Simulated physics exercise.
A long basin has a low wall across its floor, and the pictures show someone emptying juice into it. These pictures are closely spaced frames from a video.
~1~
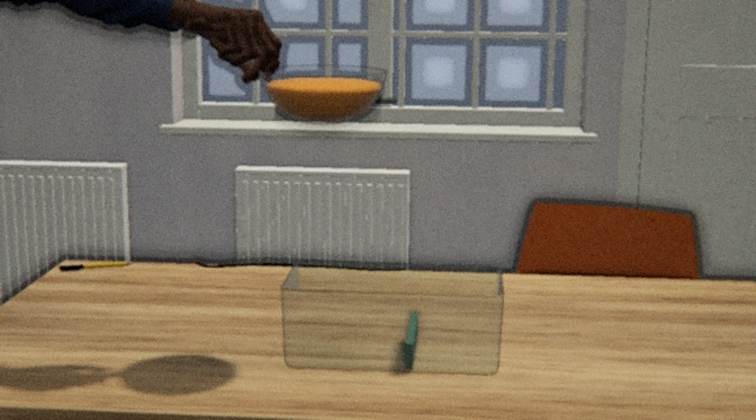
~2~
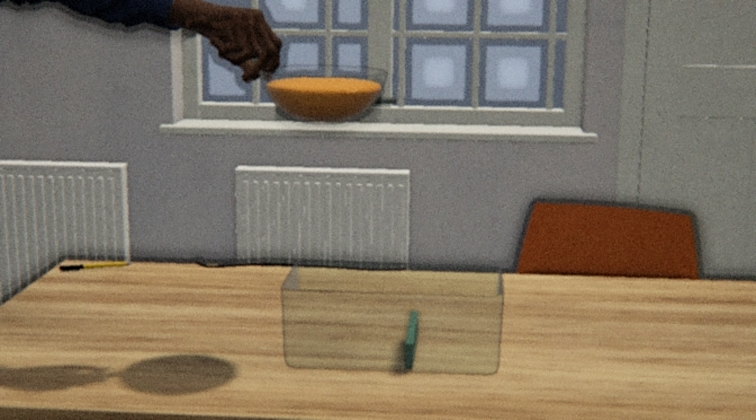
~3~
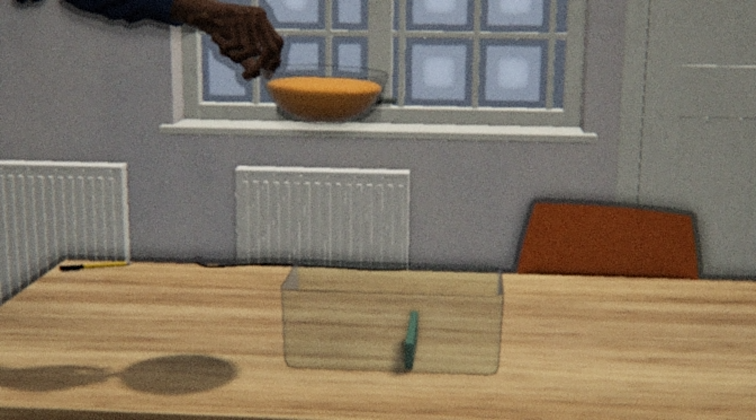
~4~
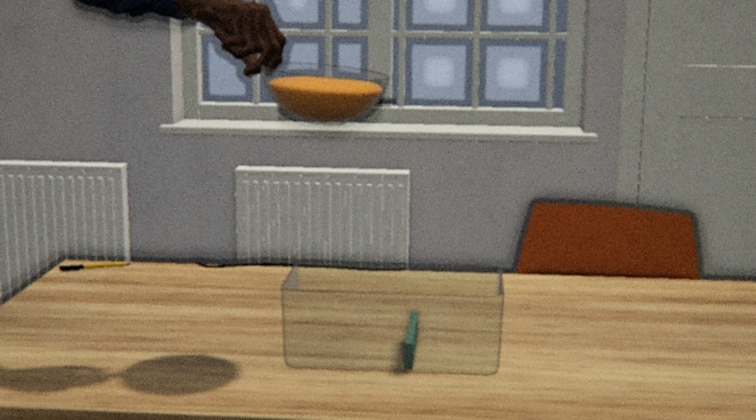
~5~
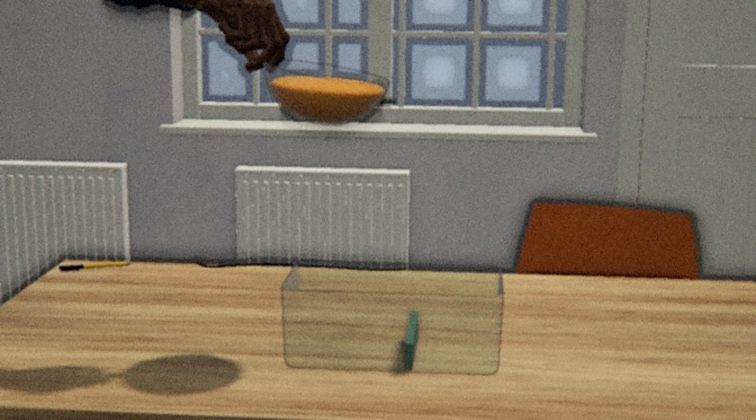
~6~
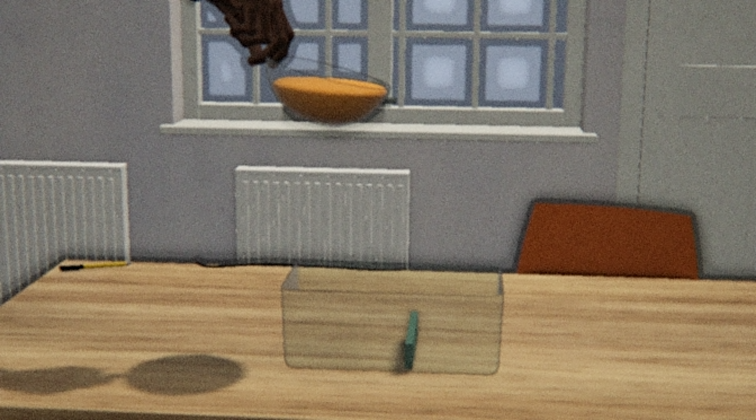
A hand held a clear bowl of orange juice above a long, see-through basin on a wooden table, then slowly tilted it a little to the right as the wrist lifted.
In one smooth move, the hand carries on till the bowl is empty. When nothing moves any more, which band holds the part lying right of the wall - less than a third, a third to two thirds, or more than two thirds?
Top band.
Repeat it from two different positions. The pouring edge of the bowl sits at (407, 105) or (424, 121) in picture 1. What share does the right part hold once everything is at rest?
It comes out at around 80 percent and then around 75 percent.
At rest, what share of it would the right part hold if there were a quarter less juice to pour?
Result: Around 70 per cent.
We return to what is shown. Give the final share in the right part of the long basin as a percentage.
75 in a hundred.
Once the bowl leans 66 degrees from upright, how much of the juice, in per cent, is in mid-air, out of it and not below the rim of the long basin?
Something like 55 per cent of it.
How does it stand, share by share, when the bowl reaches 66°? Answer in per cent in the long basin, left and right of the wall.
About 0 per cent on the left and 10 on the right.
A moment on, the bowl is tipped part way and 36 per cent is still to pour, 1 is left of the wall and 9 right of it.
Next, the bowl is tipped on its side and 1 per cent is still to pour, 8 is left of the wall and 75 right of it.
Then the bowl is tipped on its side and 0 per cent is still to pour, 21 is left of the wall and 76 right of it.
Later the bowl is tipped on its side and 0 per cent is still to pour, 23 is left of the wall and 75 right of it.
Finally, 23 per cent lies left of the wall, 75 right of it and 2 outside.
